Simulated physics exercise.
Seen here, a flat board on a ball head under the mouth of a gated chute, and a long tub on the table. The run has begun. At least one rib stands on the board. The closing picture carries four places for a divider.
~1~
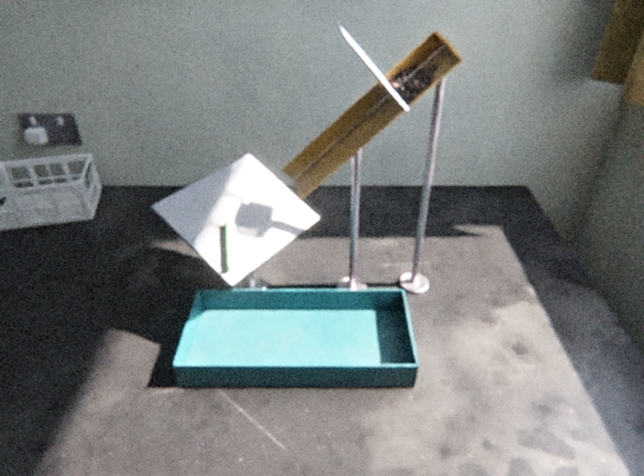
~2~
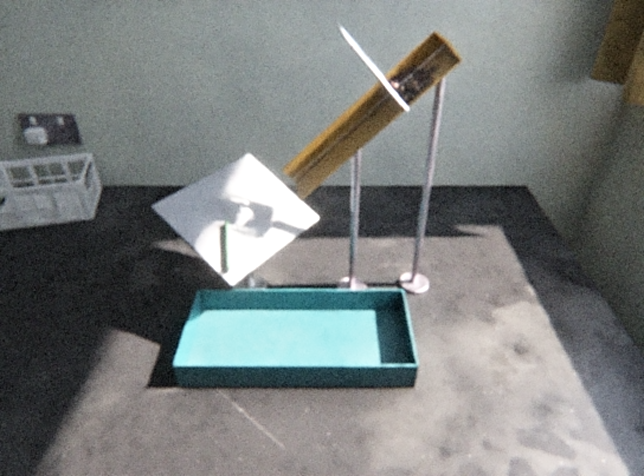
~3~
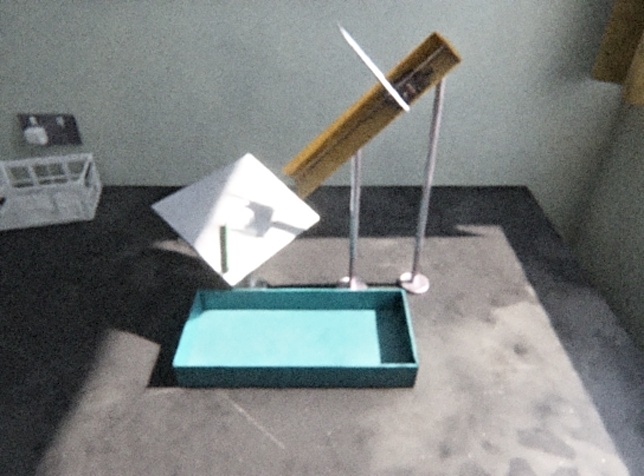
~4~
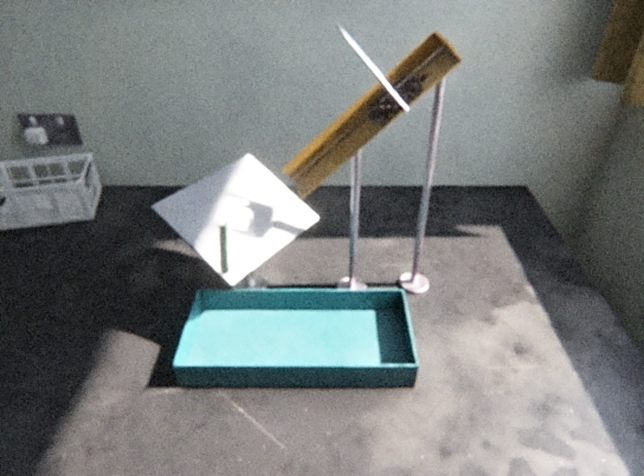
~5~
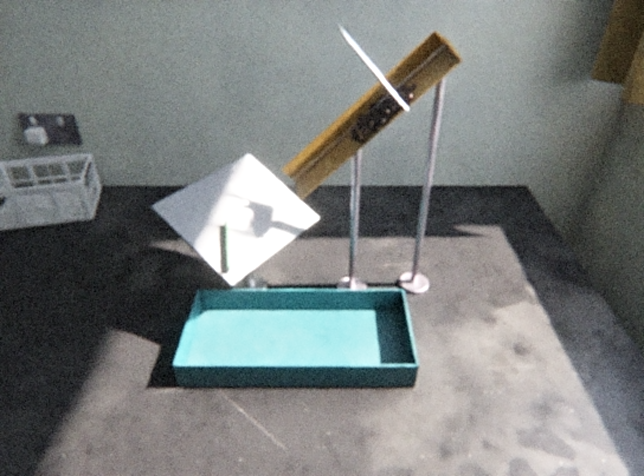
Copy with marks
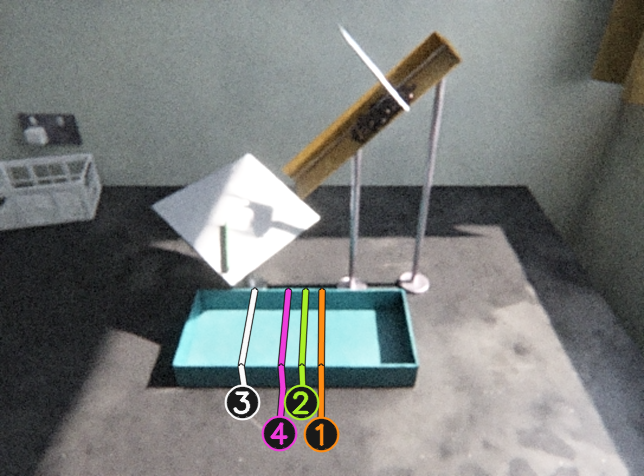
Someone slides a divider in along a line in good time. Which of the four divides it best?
Choose 4.
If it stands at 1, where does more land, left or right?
The left side.
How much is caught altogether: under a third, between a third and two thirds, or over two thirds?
About that: Over two thirds.
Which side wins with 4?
The left side.
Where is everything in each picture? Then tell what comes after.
Load behind the gate at (412, 83), flat chocolate drops; lip of the chute at (298, 192), sloping fairly steeply, in the first frame.
Middle of the board at (241, 212), tilted gently; middle of its low edge at (280, 248); of its high edge at (204, 178), in the second frame.
Front corners of the tub at (174, 365) and (418, 365), empty; front of the load at (388, 100), in the third frame.
Middle of the load at (397, 96); its front at (374, 116), about a quarter of the way to the lip; rib from (227, 220) to (230, 268), in the fourth frame.
Middle of the load at (385, 108); its front at (354, 137), about a third of the way to the lip, in the fifth frame.
On the marked copy, line 1 crosses the front rim at (321, 365); line 2 crosses the front rim at (301, 365); line 3 crosses the front rim at (241, 365); line 4 crosses the front rim at (281, 365).
Choosing 1, of what is caught, nearly all on the left of the divider, a stray few on the right.
Choosing 2, of what is caught, nearly all on the left of the divider, a small part on the right.
Choosing 3, of what is caught, a small part on the left of the divider, nearly all on the right.
Choosing 4, of what is caught, about two thirds on the left of the divider, about a third on the right.
